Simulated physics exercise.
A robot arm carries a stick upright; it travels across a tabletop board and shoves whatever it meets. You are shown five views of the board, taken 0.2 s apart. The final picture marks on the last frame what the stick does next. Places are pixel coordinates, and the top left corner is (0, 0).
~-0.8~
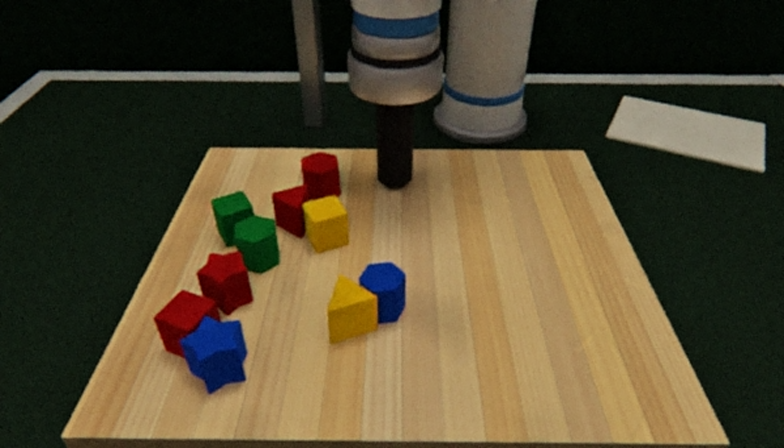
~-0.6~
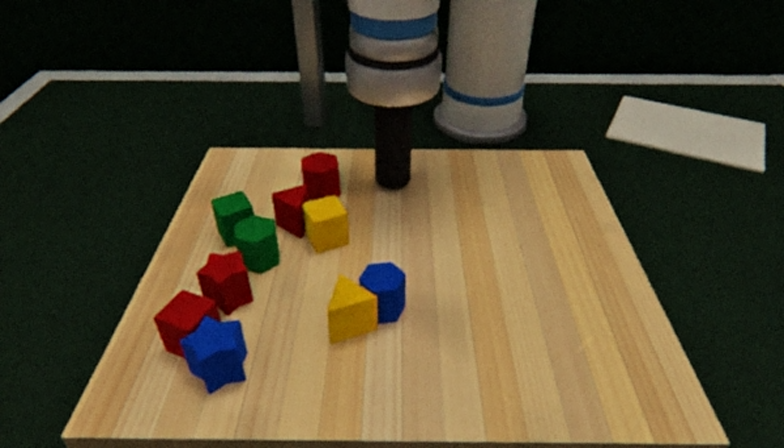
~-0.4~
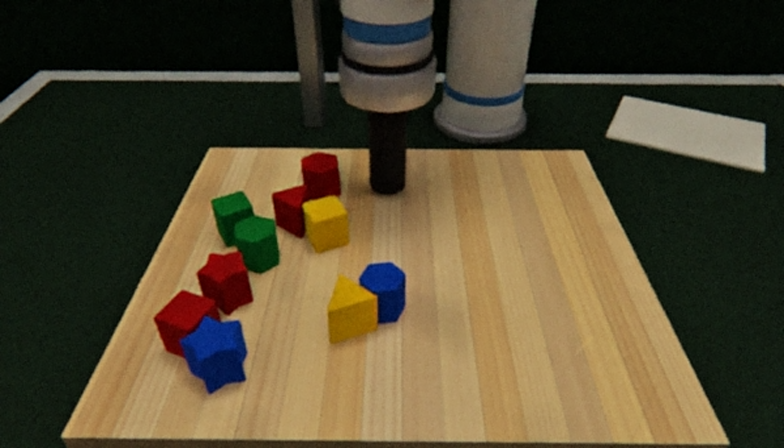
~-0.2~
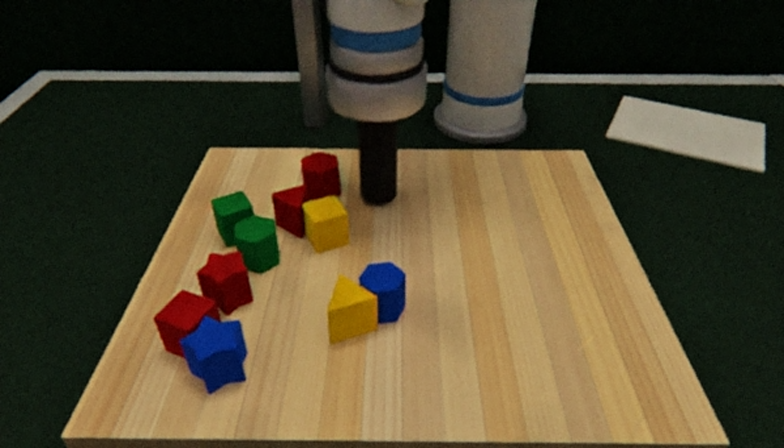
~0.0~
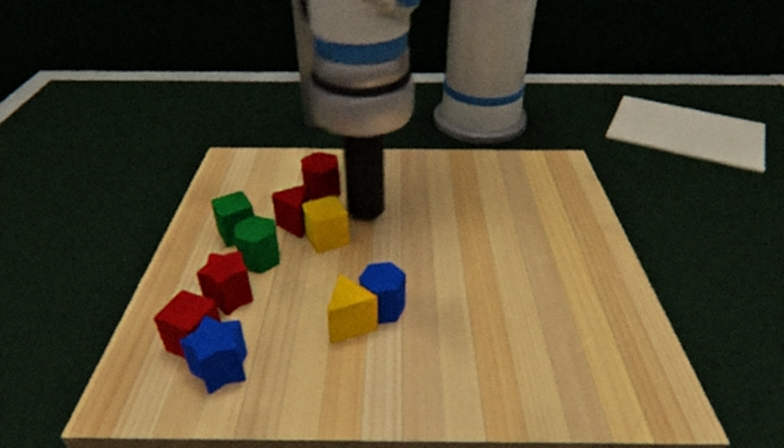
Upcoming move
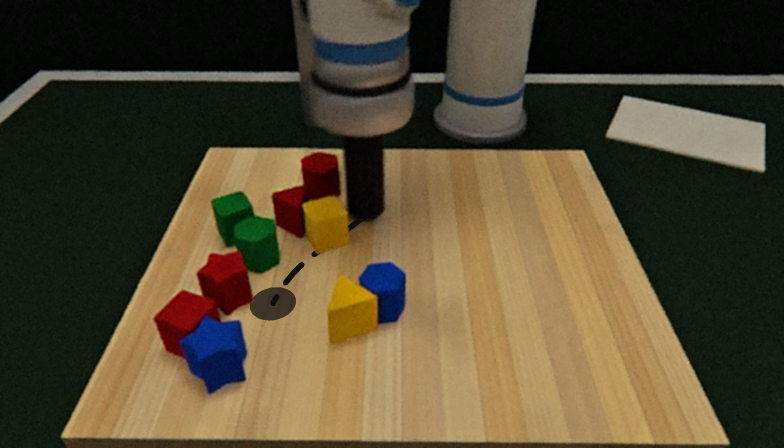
On a wooden board, a robot arm's dark stick moves slightly left and nearer beside coloured blocks that stay still.
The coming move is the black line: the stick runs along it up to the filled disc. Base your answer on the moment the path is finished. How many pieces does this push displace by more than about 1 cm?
I expect three or more blocks to move.
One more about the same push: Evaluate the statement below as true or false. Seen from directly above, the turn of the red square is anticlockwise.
Verdict: True.
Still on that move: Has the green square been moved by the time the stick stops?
No
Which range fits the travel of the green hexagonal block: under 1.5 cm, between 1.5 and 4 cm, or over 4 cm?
Travels 1.5 to 4 cm.
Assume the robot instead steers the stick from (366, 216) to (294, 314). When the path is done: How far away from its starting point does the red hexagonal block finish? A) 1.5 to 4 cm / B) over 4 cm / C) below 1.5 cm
Answer: C.
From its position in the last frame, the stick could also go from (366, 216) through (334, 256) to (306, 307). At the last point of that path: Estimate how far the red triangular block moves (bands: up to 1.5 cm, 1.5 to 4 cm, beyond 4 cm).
My answer is that it shifts under 1.5 cm.
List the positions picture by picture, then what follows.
In the first picture, stick tip at (395, 177); block tops, red square at (185, 309); red star block at (222, 265); green square at (231, 203); green hexagonal block at (254, 228); yellow square at (325, 208).
In the second picture, stick at (393, 179); blocks unchanged.
In the third picture, stick at (388, 185); blocks unchanged.
In the fourth picture, stick at (378, 194); blocks unchanged.
In the fifth picture, stick at (366, 209); red square at (185, 309); red star block at (222, 265); green square at (231, 203); green hexagonal block at (254, 228); yellow square at (325, 208).
Path on the board, from (366, 216) by way of (334, 240) and (299, 267) to (273, 303).
What follows on the original path. One third of the way, stick at (332, 233); yellow square at (298, 226).
Two thirds of the way, stick at (298, 260); red star block at (216, 269); green hexagonal block at (222, 236), turned 40° clockwise; yellow square at (256, 253).
At the end, stick at (272, 296); red square at (169, 319), turned 30° anticlockwise; red star block at (174, 284), turned 25° clockwise; green square in place; green hexagonal block at (221, 236), turned 40° clockwise; yellow square at (219, 280), turned 25° clockwise.
